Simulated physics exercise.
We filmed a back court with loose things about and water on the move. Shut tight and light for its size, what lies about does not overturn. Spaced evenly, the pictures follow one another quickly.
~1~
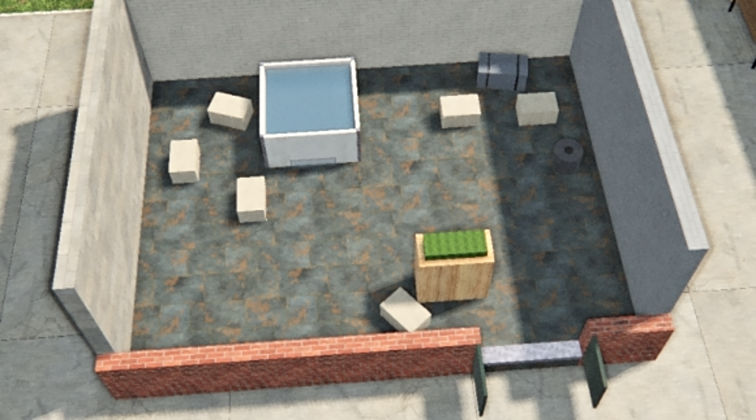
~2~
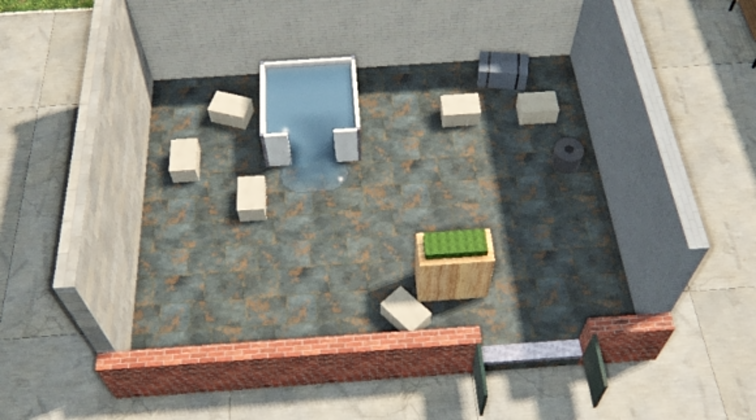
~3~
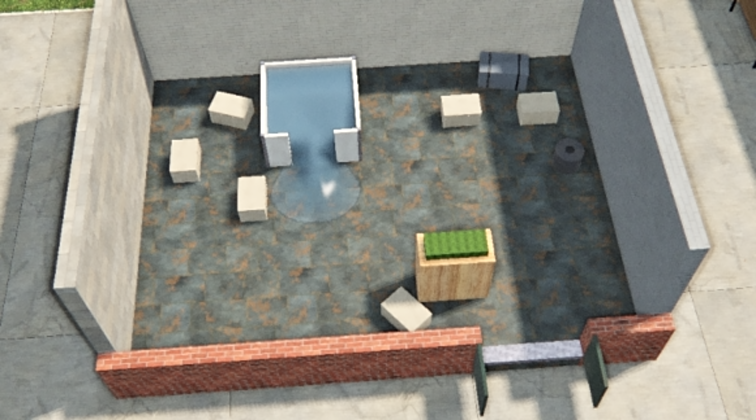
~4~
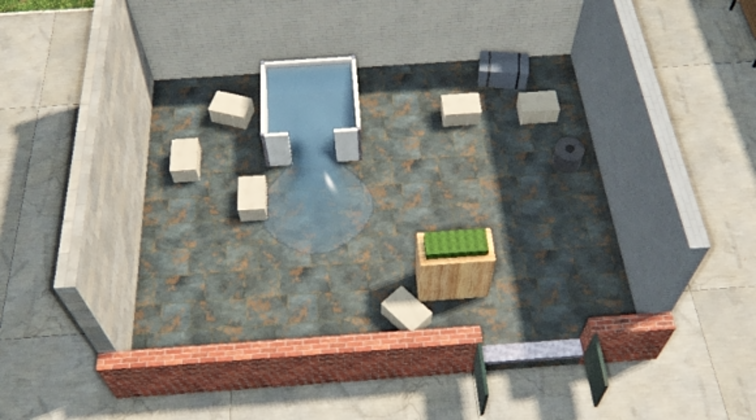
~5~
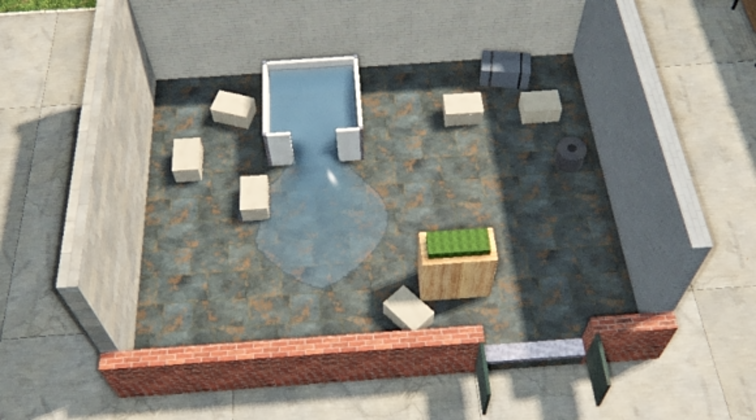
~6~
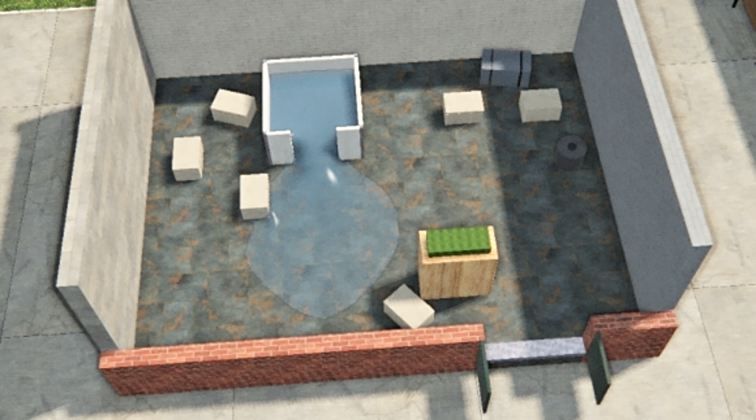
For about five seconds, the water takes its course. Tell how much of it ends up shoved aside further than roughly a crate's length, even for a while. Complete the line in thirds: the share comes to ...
The share comes to less than a third.
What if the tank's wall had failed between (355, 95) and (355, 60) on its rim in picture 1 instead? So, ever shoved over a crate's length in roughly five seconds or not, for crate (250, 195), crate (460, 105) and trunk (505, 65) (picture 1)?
Here's my take, in sequence: Fails to go that far, dislodged that far, and dislodged that far.
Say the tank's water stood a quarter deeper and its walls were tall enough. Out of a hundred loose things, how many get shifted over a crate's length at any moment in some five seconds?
My estimate is around 10 percent.
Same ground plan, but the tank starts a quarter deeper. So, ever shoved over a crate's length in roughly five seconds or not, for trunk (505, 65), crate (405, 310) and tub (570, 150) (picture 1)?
In the order you named them: Stayed within the threshold, went past the threshold, stayed within the threshold.
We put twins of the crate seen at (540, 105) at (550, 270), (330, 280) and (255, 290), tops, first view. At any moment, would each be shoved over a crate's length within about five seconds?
First falls short; second driven off; third driven off.
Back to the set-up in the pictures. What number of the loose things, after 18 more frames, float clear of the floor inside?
That number is 0.
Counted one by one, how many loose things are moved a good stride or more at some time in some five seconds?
That works out to 1.
A moment on, 0 of 8 are well off their spots; 0 afloat.
Next, 0 of 8 are well off their spots; 0 afloat.
Later, 1 of 8 are well off their spots; 0 afloat.
In the end, 1 of 8 are well off their spots, and 1 have been at some point; 0 afloat.
